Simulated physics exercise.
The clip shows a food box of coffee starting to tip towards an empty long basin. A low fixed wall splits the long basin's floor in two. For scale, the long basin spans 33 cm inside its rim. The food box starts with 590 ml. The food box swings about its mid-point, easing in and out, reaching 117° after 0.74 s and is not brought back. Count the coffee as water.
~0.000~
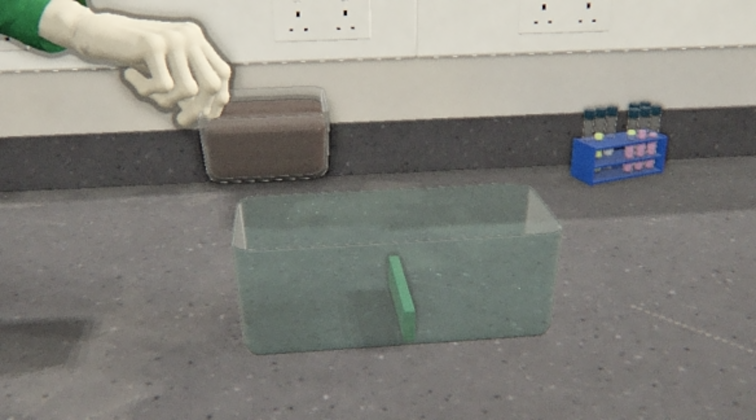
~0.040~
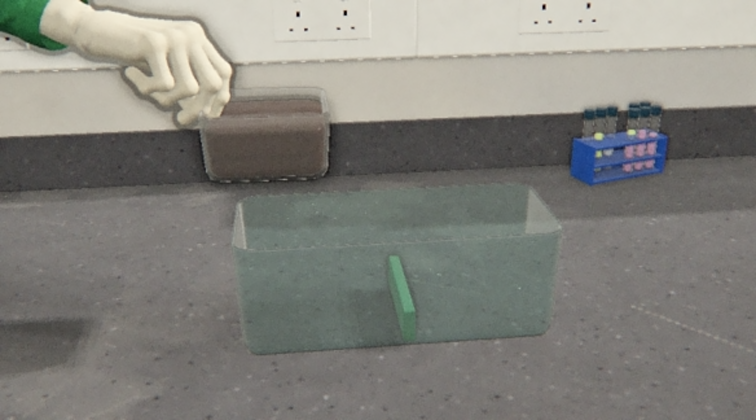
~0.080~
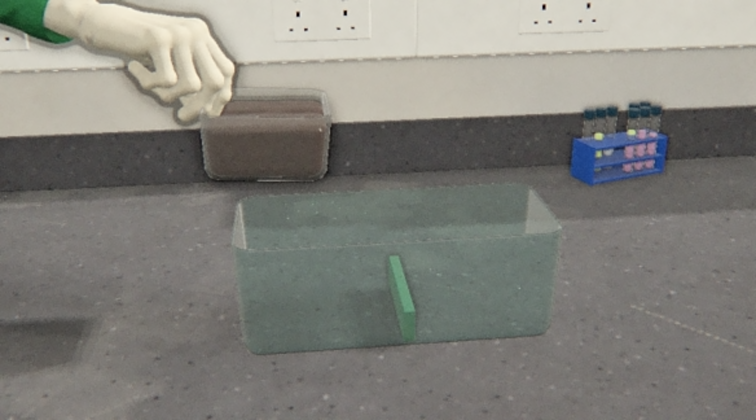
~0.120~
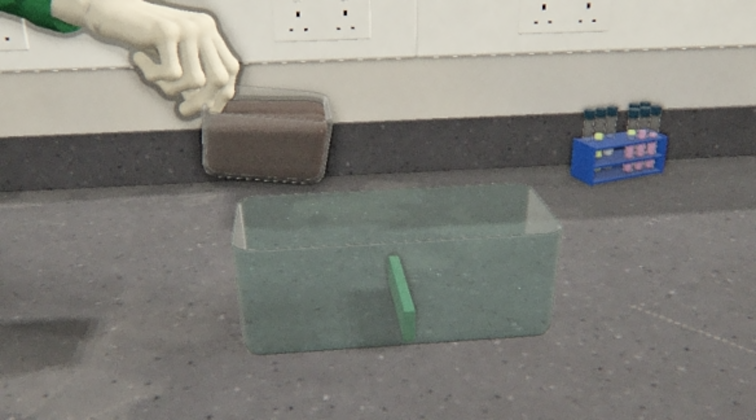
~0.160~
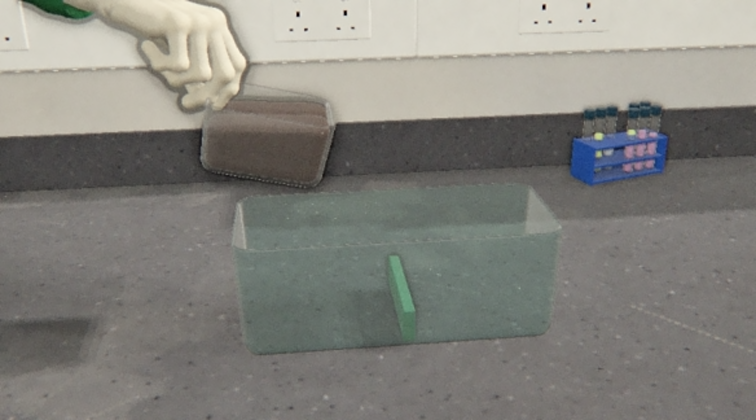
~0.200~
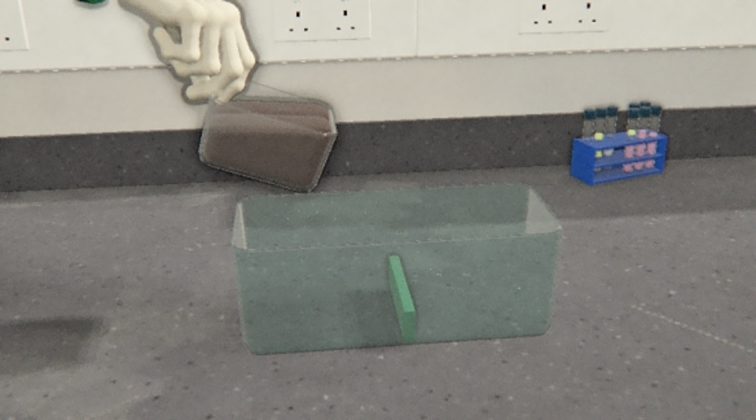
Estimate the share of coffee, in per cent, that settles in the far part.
About 19 per cent.
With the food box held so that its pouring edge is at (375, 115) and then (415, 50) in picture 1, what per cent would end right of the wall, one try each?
In turn about 70 and 85 per cent.
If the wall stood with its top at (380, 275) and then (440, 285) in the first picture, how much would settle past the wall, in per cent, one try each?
First 50, then 15 per cent.
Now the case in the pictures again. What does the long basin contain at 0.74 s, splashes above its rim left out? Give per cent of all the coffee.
About 92 per cent.
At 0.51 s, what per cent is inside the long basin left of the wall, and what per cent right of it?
Near 34 on the left, 6 on the right.
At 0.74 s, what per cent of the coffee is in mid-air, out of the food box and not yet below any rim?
About 6 per cent.
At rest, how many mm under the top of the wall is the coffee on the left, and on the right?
Some 16 mm on the left and 30 mm on the right.
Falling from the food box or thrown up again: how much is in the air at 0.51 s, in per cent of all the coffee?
Some 34 per cent.
By 0.51 s the tilt is 92° and 25 per cent is still to pour, 34 is left of the wall and 6 right of it.
By 0.74 s the tilt is 117° and 2 per cent is still to pour, 77 is left of the wall and 16 right of it.
By 0.98 s the tilt is 117° and 0 per cent is still to pour, 76 is left of the wall and 19 right of it.
By 1.24 s the tilt is 117° and 0 per cent is still to pour, 76 is left of the wall and 19 right of it.
At rest 76 per cent lies left of the wall, 19 right of it and 5 outside.
